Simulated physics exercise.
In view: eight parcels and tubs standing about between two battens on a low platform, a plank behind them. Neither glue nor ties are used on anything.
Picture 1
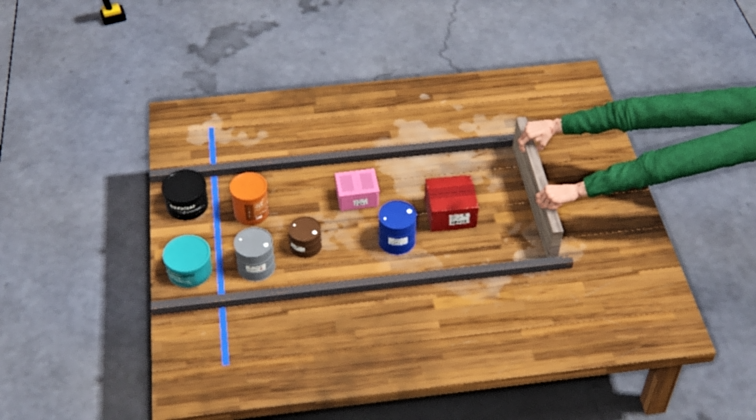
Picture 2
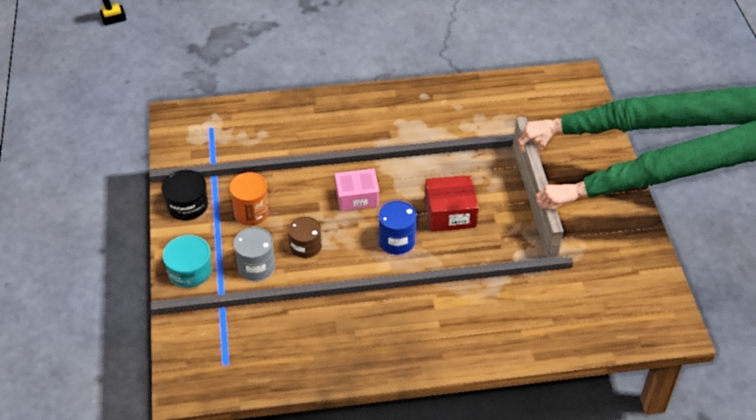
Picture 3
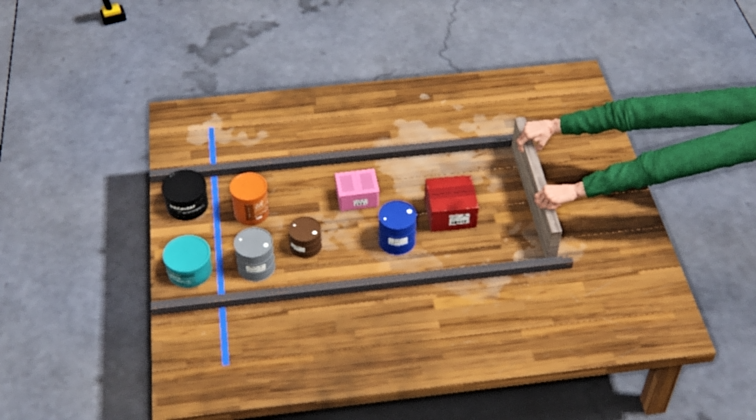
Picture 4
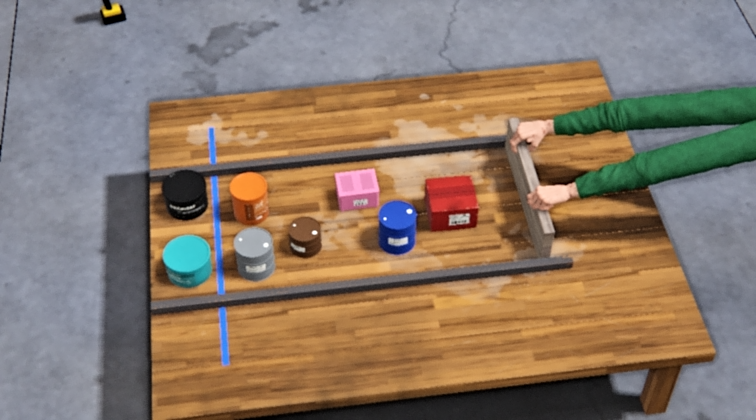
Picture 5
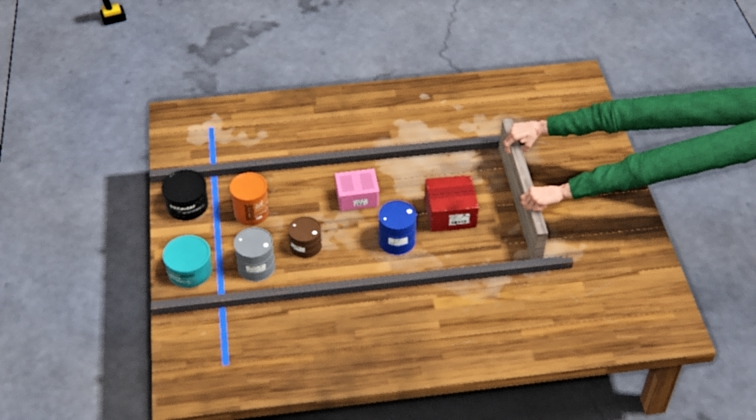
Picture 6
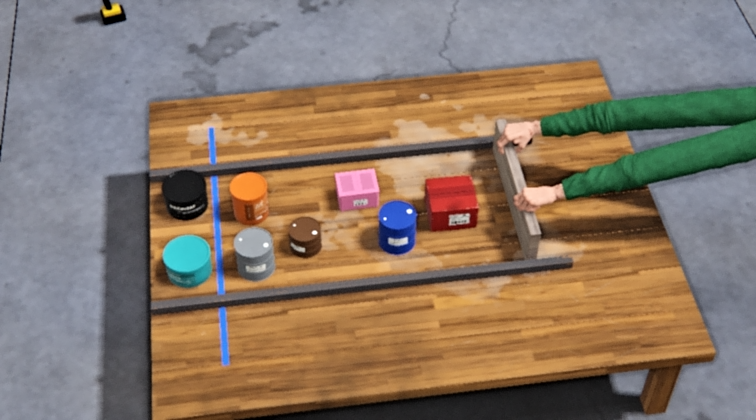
Two green-sleeved arms held a plank upright at the right end of two rails on a wooden table, then slid it slightly left toward the tubs and boxes, which stayed still.
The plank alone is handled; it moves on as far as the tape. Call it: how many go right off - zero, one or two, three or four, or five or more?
One or two go off.
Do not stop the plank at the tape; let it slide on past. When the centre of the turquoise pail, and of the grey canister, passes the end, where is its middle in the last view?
Near (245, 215) in the first case, near (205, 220) in the other.
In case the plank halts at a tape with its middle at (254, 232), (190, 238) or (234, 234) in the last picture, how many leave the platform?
It would be 0, then 5, then 2.
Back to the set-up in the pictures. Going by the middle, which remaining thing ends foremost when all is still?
That one's the brown canister.
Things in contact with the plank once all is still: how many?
The answer is 3.
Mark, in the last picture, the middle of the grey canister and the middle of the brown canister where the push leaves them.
Looks like one lands around (162, 275), and the other around (153, 246).
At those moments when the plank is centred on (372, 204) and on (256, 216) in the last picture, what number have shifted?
First 3, then 8.
Soon after, none off yet; turquoise pail at rest near (188, 262); black pail at rest near (186, 195); grey canister at rest near (255, 255).
In the end, the number that fall off is one or two; gone, black pail and turquoise pail.
